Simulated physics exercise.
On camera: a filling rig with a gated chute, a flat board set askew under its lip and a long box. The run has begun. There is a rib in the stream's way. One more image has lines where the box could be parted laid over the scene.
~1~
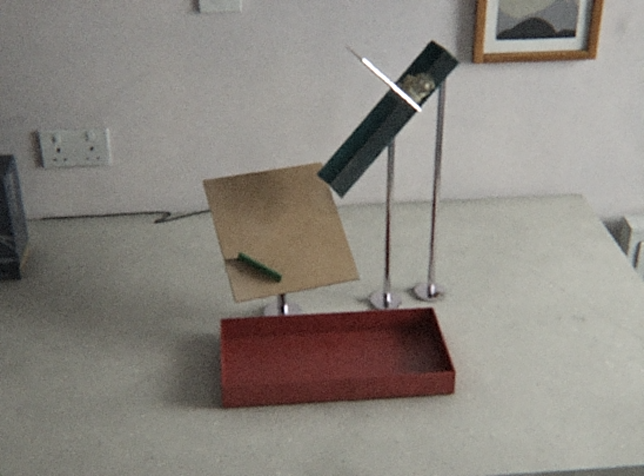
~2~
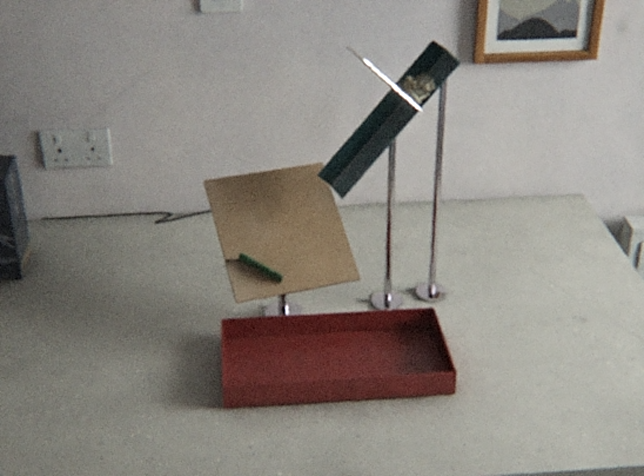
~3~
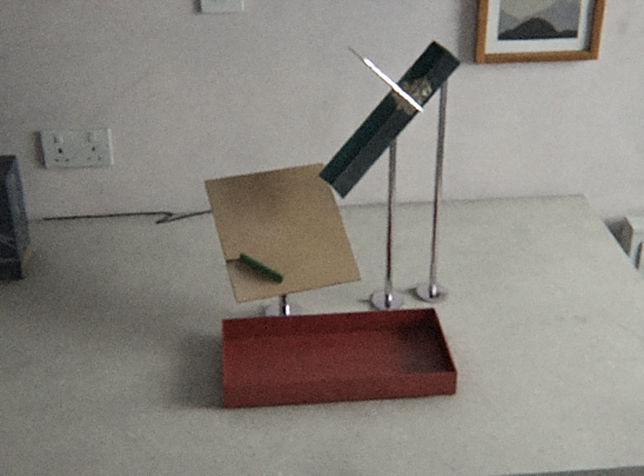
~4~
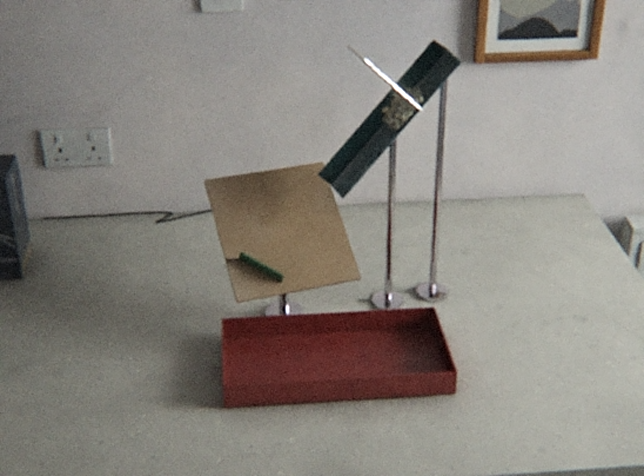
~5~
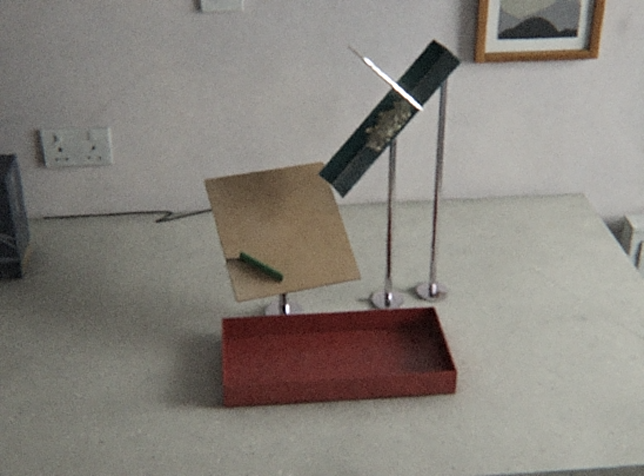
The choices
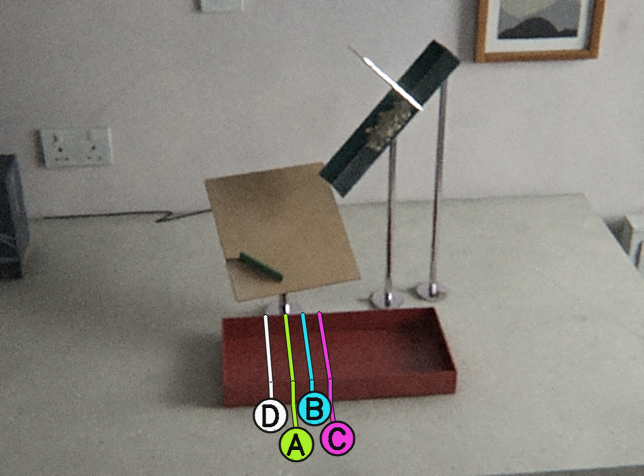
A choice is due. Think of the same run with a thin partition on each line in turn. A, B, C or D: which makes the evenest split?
Choose B.
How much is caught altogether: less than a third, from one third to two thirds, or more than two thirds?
About that: More than two thirds.
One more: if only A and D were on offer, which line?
That would be A.
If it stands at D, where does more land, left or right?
The right side.
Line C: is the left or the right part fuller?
Left.
On the marked copy, line A crosses the front rim at (292, 381); line B crosses the front rim at (311, 380); line C crosses the front rim at (330, 379); line D crosses the front rim at (270, 383).
With A, of what is caught, roughly a quarter on the left of the divider, the larger part on the right.
With B, of what is caught, roughly two thirds on the left of the divider, roughly a third on the right.
With C, of what is caught, almost all on the left of the divider, about a tenth on the right.
With D, of what is caught, not one piece on the left of the divider, every piece on the right.
